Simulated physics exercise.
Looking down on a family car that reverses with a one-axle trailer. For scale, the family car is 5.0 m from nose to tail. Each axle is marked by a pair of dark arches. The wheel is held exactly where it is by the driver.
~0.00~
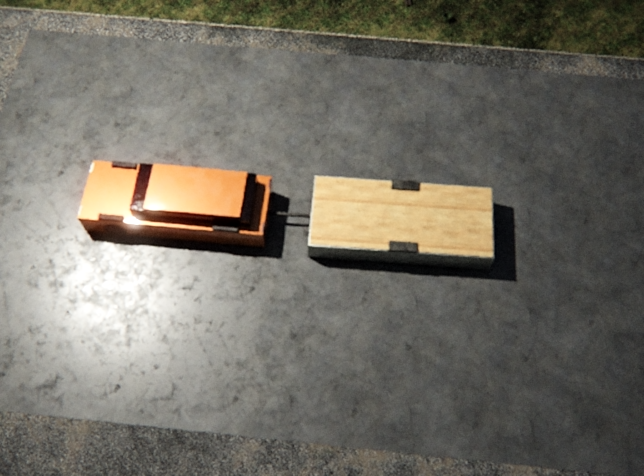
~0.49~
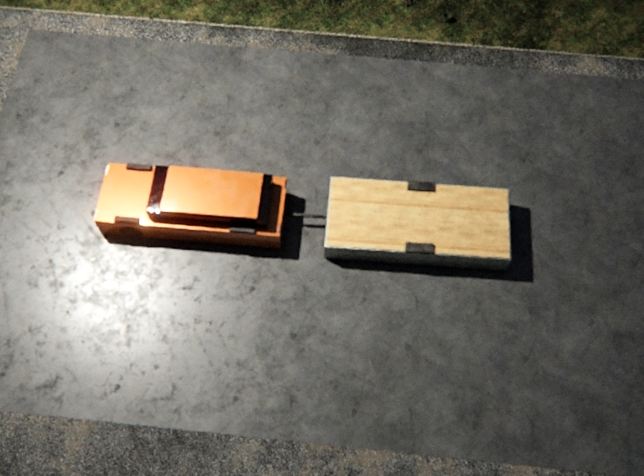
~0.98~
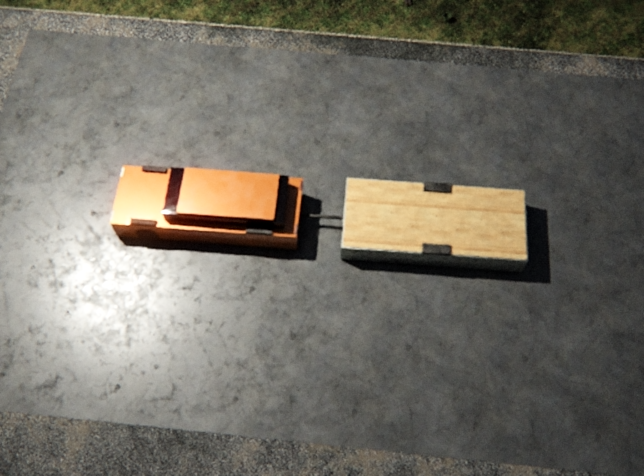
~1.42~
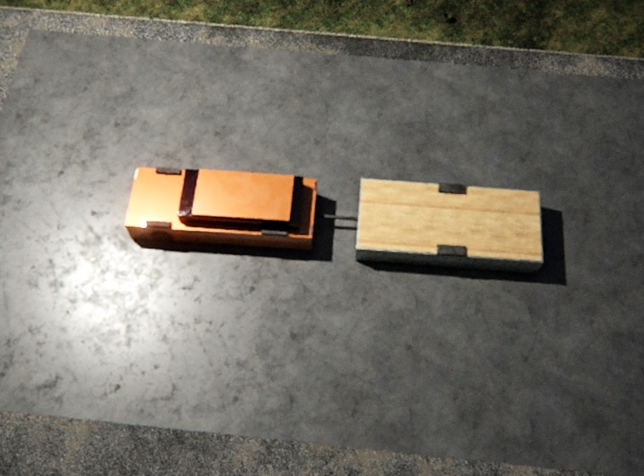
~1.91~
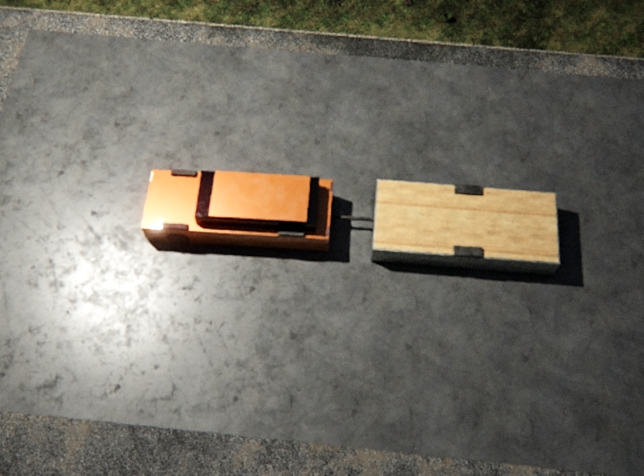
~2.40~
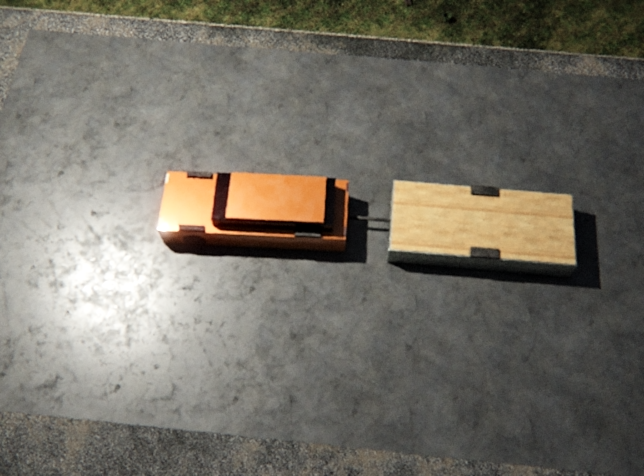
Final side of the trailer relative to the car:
Left.
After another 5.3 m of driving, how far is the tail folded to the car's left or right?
It ends up at around 30° to the car's left.
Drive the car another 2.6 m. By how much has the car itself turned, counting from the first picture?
Heading change: Around 6°.
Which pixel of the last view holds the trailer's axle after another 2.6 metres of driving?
The axle is about at (584, 233).
By 5.3 s, the tail is 10° to the car's left, the car has turned 6° and the trailer's axle is at (584, 233) of the last picture.
By 8.3 s, the tail is 28° to the car's left, the car has turned 9° and the trailer's axle is out of the picture.
By 11.3 s, the tail is 59° to the car's left, the car has turned 12° and the trailer's axle is out of the picture; it has jack-knifed.
